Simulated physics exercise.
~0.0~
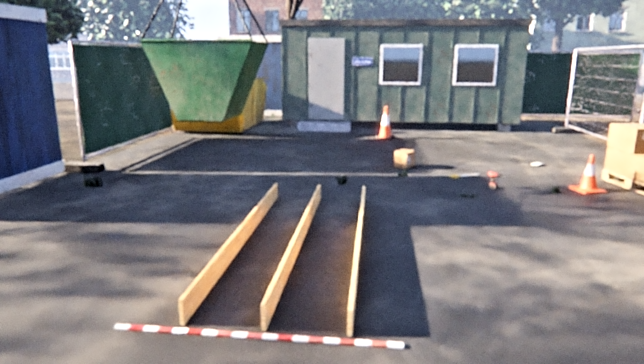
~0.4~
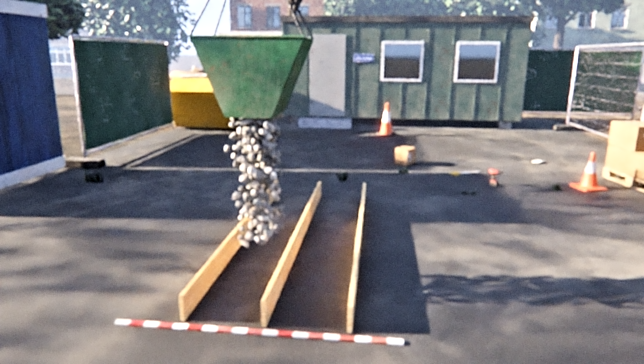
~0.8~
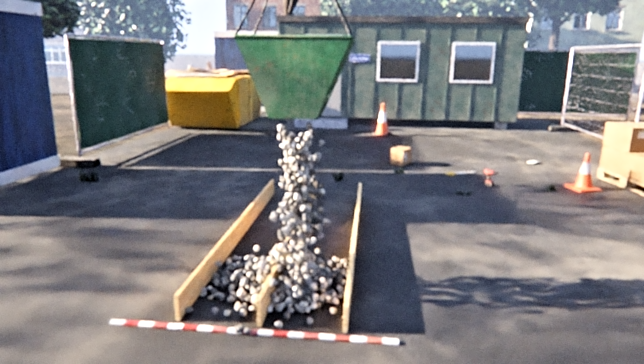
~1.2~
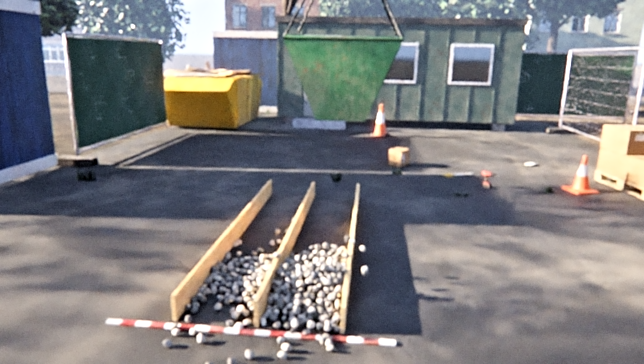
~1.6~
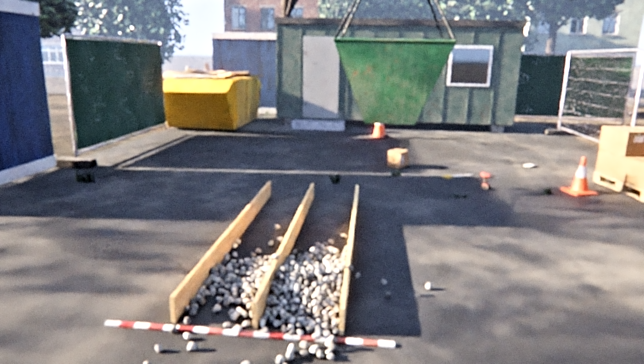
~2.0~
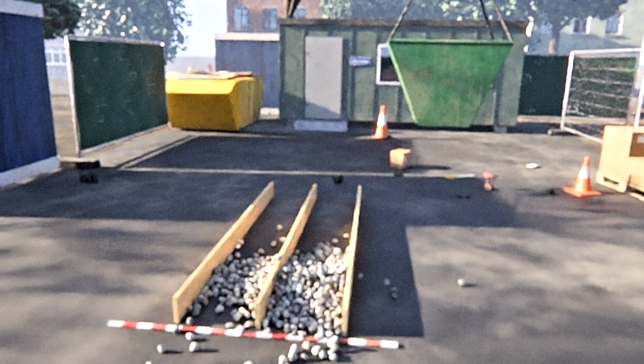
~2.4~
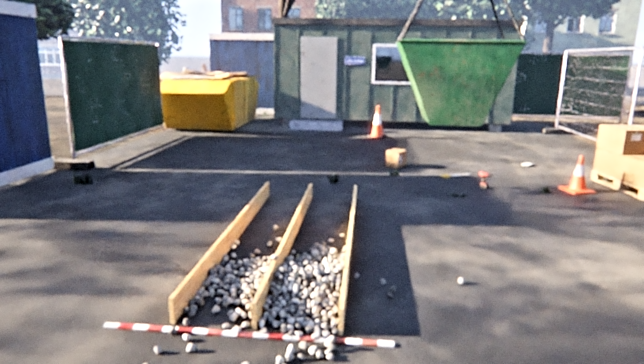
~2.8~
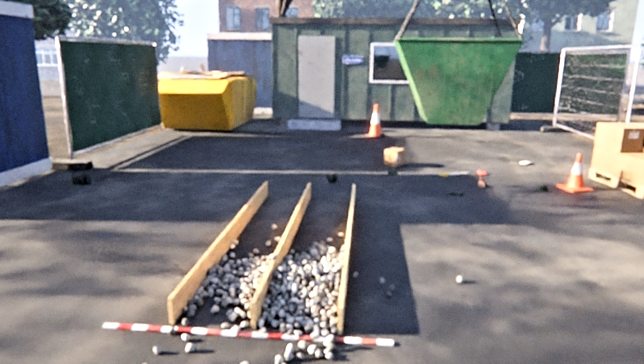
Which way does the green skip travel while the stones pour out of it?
The green skip travels to the right as the stones pour out.
